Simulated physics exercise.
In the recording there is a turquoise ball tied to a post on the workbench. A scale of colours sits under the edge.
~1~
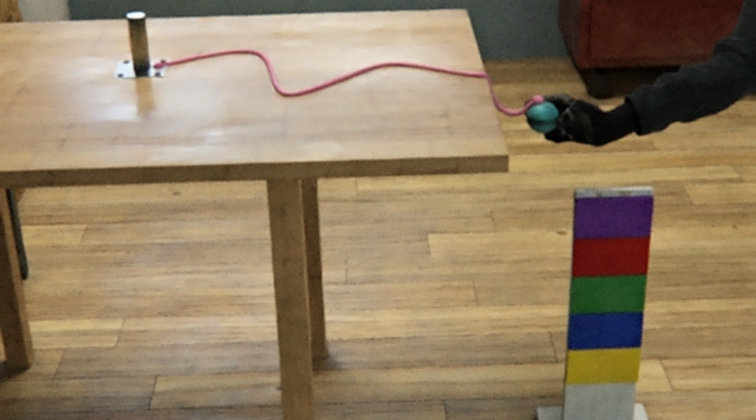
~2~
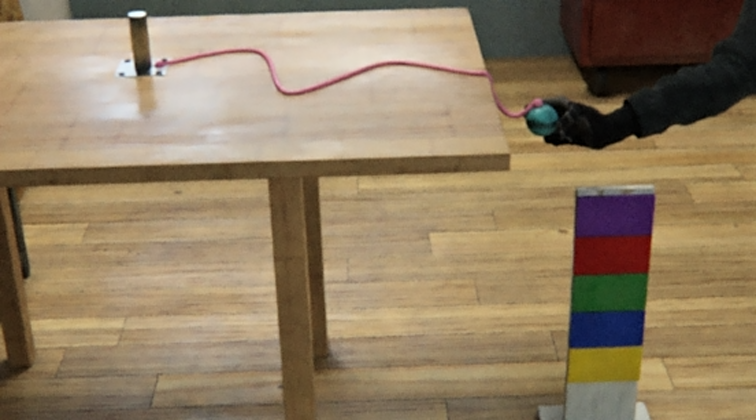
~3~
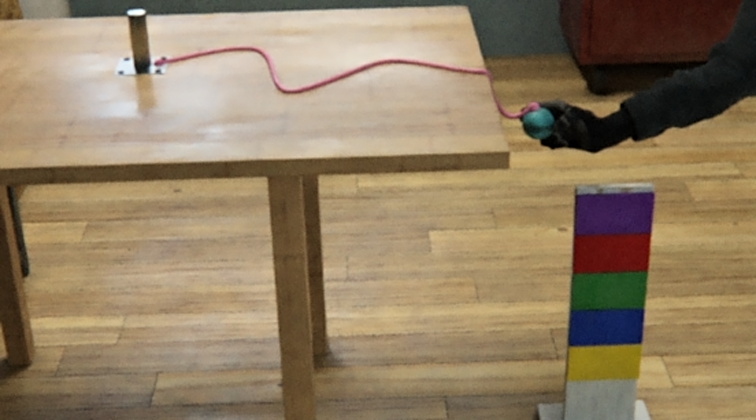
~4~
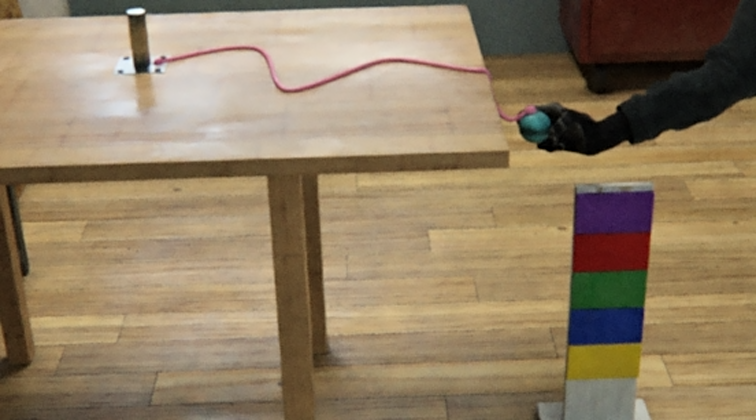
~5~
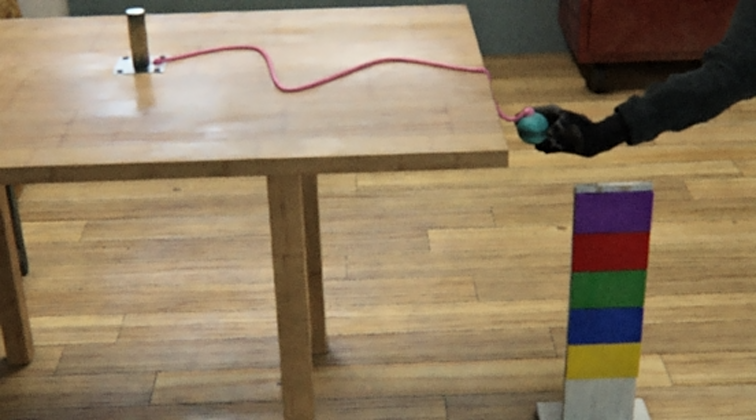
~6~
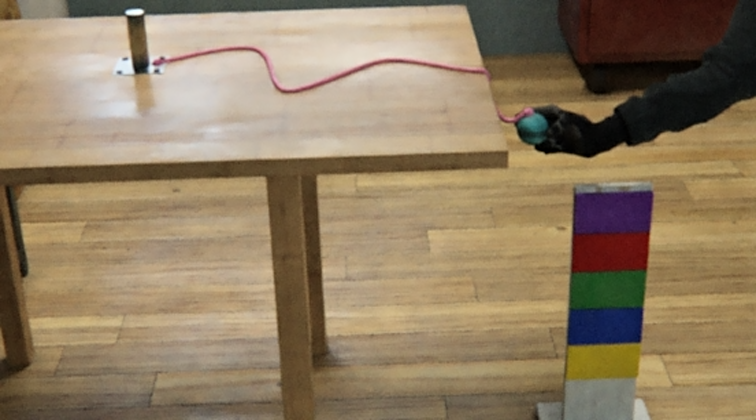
Turquoise ball on a pink cord tied to a post, held by a dark-gloved hand shifting slightly left beside a wooden table.
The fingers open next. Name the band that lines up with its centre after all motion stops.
Green.
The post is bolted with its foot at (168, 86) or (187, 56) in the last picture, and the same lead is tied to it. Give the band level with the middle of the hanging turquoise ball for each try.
Blue; blue.
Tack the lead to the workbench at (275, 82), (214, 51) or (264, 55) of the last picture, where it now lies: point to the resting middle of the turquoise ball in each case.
Per try (px, approx.): (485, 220); (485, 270); (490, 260).
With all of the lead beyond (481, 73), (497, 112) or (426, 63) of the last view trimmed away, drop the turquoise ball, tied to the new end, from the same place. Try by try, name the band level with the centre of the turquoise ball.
So you'd see purple first, red second, and for the last: Above them all.
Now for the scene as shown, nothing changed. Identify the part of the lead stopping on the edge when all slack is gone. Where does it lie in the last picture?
Position: Approx. (364, 66).
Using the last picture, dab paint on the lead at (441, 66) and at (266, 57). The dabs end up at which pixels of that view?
The first finishes about (486, 162) and the second about (291, 68).
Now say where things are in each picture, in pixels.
In the first picture, turquoise ball (543, 117); purple (614, 219); red (611, 258); green (609, 295); blue (606, 332); yellow (604, 367).
In the second picture, turquoise ball (542, 120); lead through (199, 56) (269, 62) (294, 93) (371, 67) (462, 72).
In the third picture, turquoise ball (539, 124).
In the fourth picture, turquoise ball (535, 127); lead through (198, 53) (268, 59) (293, 90) (370, 64) (461, 69).
In the fifth picture, turquoise ball (533, 128).
In the sixth picture, turquoise ball (532, 129); lead through (197, 54) (267, 59) (292, 91) (369, 64) (460, 69).
Soon after, ball near (472, 283); level with green.
After that, ball near (495, 287); level with green.
In the end, ball near (484, 287); level with green. The green one.
